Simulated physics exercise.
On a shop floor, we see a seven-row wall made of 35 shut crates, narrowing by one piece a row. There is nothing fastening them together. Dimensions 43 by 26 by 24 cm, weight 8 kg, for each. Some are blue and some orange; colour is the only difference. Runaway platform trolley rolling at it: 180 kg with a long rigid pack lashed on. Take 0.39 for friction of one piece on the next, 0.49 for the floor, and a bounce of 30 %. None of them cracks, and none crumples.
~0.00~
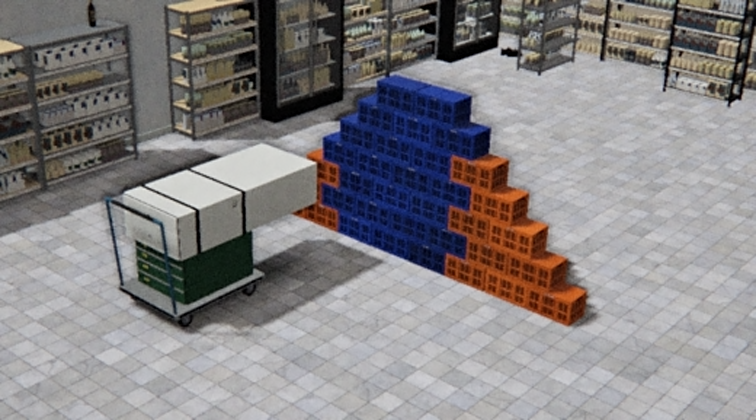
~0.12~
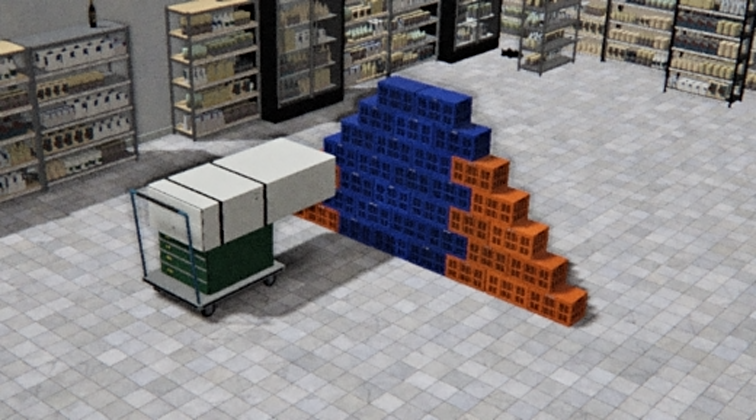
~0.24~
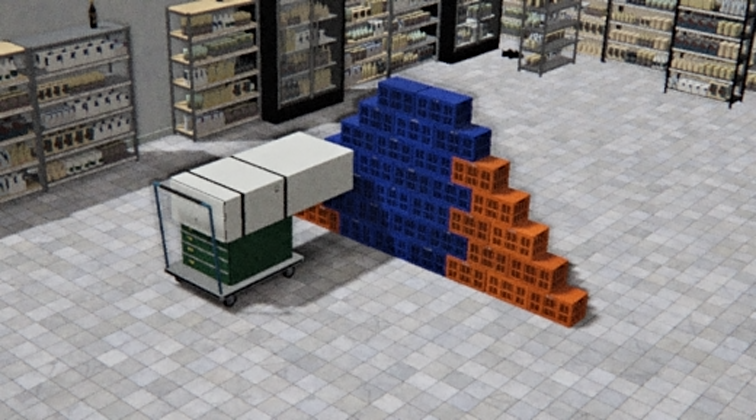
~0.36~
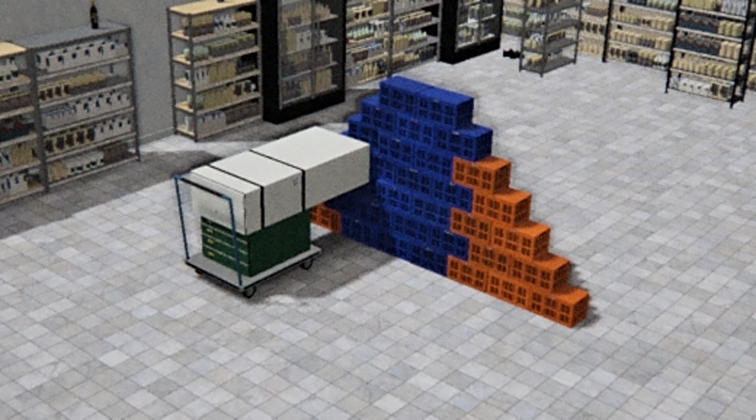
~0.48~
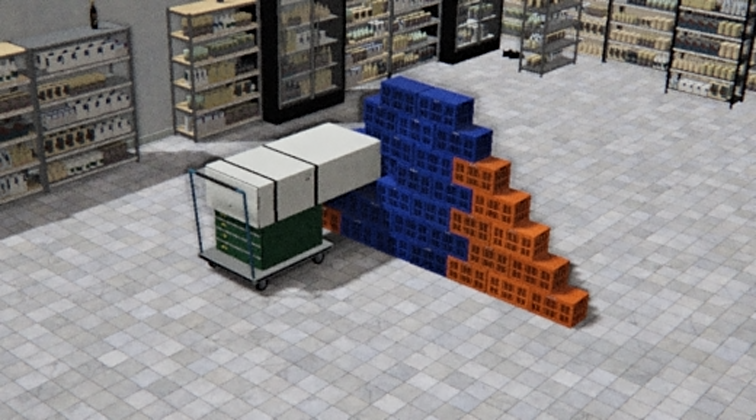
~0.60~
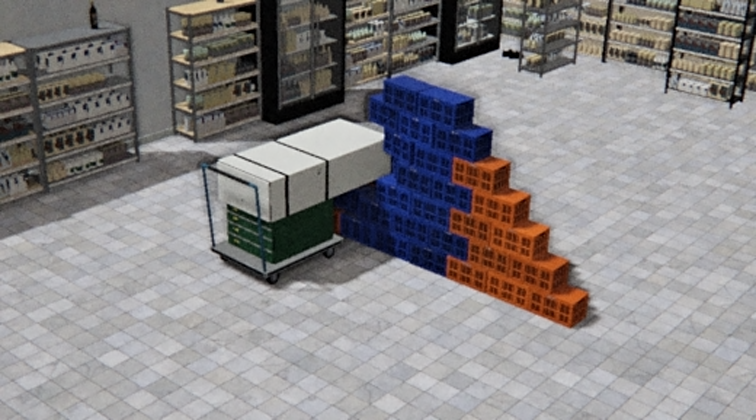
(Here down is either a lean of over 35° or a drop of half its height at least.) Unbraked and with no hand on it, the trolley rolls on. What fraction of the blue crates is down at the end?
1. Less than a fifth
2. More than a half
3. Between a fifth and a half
Option 3: Between a fifth and a half.
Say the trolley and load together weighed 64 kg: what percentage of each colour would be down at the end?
Share down - orange: 10; blue: 50 (per cent).
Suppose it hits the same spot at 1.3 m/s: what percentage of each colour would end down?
Down at the end: Orange 10 per cent, blue 40 per cent.
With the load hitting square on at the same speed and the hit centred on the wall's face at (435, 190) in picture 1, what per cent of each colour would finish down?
Then orange ends 20 per cent down and blue 60 per cent.
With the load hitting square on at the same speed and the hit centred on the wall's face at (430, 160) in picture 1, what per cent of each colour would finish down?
In that case you'd see orange at 10 per cent and blue at 50 per cent down.
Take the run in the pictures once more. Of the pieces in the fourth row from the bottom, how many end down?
2 in total.
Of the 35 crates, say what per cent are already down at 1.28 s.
20 percent by then.
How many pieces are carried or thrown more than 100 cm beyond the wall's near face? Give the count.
I'd put it near 4.
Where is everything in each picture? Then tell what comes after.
In the first picture (pixels give the middle of a visible side), load (312, 177) 63 cm short of the wall; top blue crate (394, 98); top orange crate (471, 174); none has stirred.
In the second picture, load (331, 170) 39 cm short of the wall; top blue crate (395, 99).
In the third picture, load (349, 164) 15 cm short of the wall; top blue crate (396, 100).
In the fourth picture, load (365, 157) 7 cm into the wall's line; top blue crate (397, 100); movement in 5 of them.
In the fifth picture, load (377, 154) 24 cm into the wall's line; top blue crate (397, 100); movement in 8 of them.
In the sixth picture, load 40 cm into the wall's line; top blue crate (399, 98) 51 mm from its place; top orange crate (473, 176); movement in 10 of them.
After 0.86 s, load 72 cm past the wall's line, still rolling; 3 of the 22 blue crates down (4 of 35 in all colours); top blue crate 15 cm from its place.
After 1.28 s, load 98 cm past the wall's line, still rolling; 6 of the 22 blue crates down (7 of 35 in all colours); top blue crate 23° from how it stood.
After 1.98 s, load 95 cm past the wall's line, still rolling; 9 of the 22 blue crates down (10 of 35 in all colours); top blue crate 50° from how it stood, 1.31 m lower.
In the end (3.6 s), load 93 cm past the wall's line, stopped; 9 of the 22 blue crates down (10 of 35 in all colours); top blue crate on its side; top orange crate unmoved. That is 41 per cent. From the last view, middles, top blue crate near (505, 188), top orange crate near (481, 172).
